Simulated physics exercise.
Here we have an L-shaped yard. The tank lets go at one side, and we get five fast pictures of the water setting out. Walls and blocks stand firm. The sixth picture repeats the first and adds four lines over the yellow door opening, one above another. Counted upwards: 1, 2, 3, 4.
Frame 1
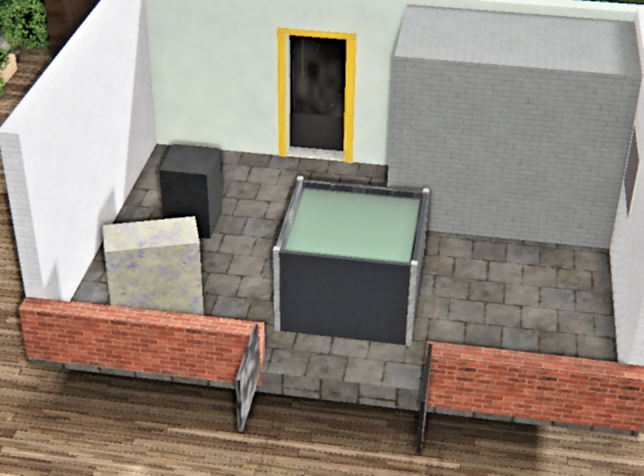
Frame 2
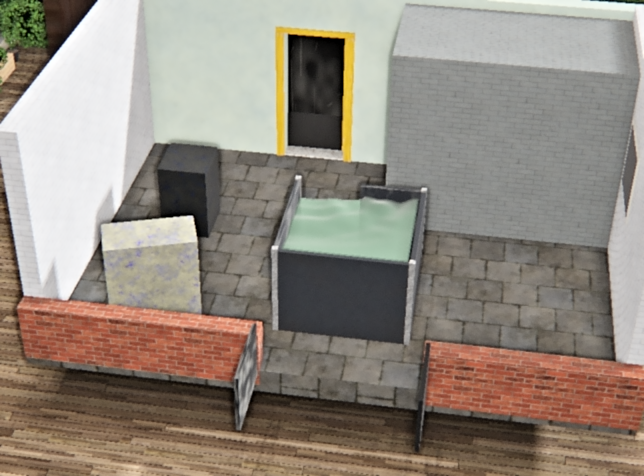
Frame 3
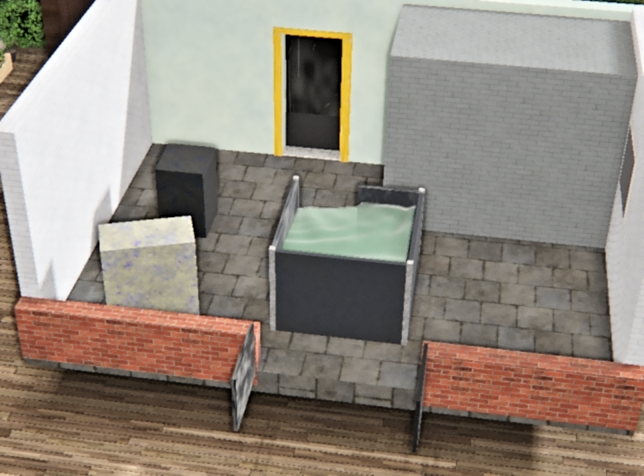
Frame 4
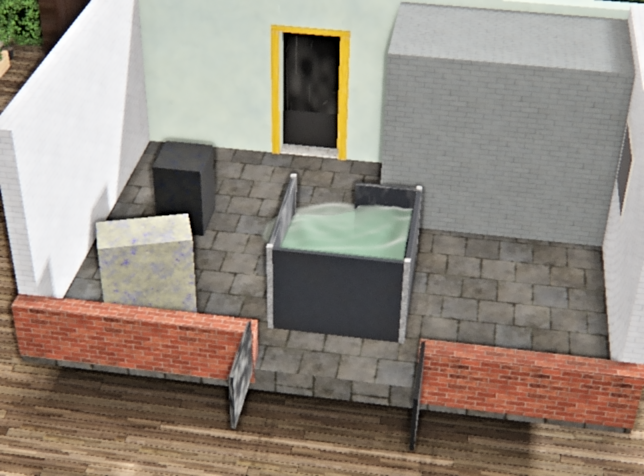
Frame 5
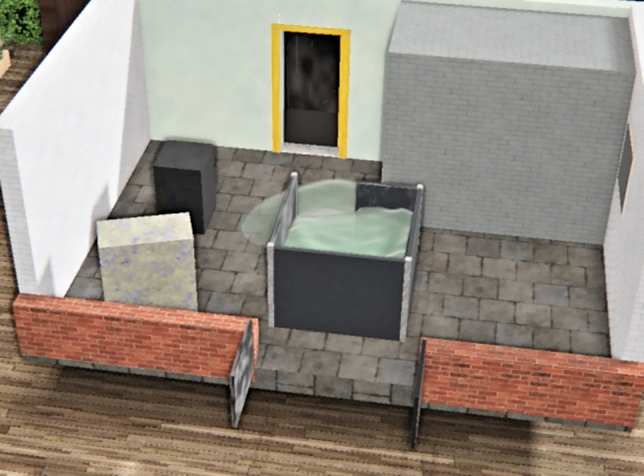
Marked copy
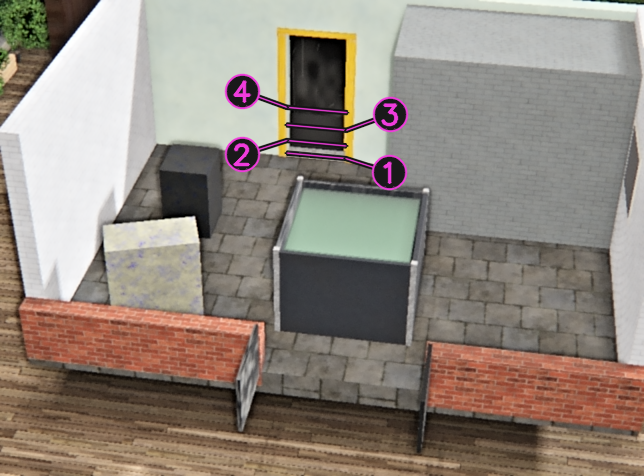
Pale green water sat level in a dark square tank in a walled yard, then a gap opened in the tank's back side, and the water sloshed and spread onto the paving behind it.
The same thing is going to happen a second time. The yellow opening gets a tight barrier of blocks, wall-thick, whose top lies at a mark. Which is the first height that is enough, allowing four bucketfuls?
The answer is height 3.
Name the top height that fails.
That would be 2.
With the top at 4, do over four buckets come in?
No, that is safe.
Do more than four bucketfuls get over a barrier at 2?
Yes.
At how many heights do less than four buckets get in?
Two of the four.
On the marked copy, 1 at (316, 155); 2 at (316, 143); 3 at (316, 127); 4 at (316, 109); from the bottom up 1, 2, 3, 4.
With 1, dozens of bucketfuls pour in.
With 2, about 12 bucketfuls get in.
With 3, a splash gets over, under a bucket.
With 4, nothing gets over.
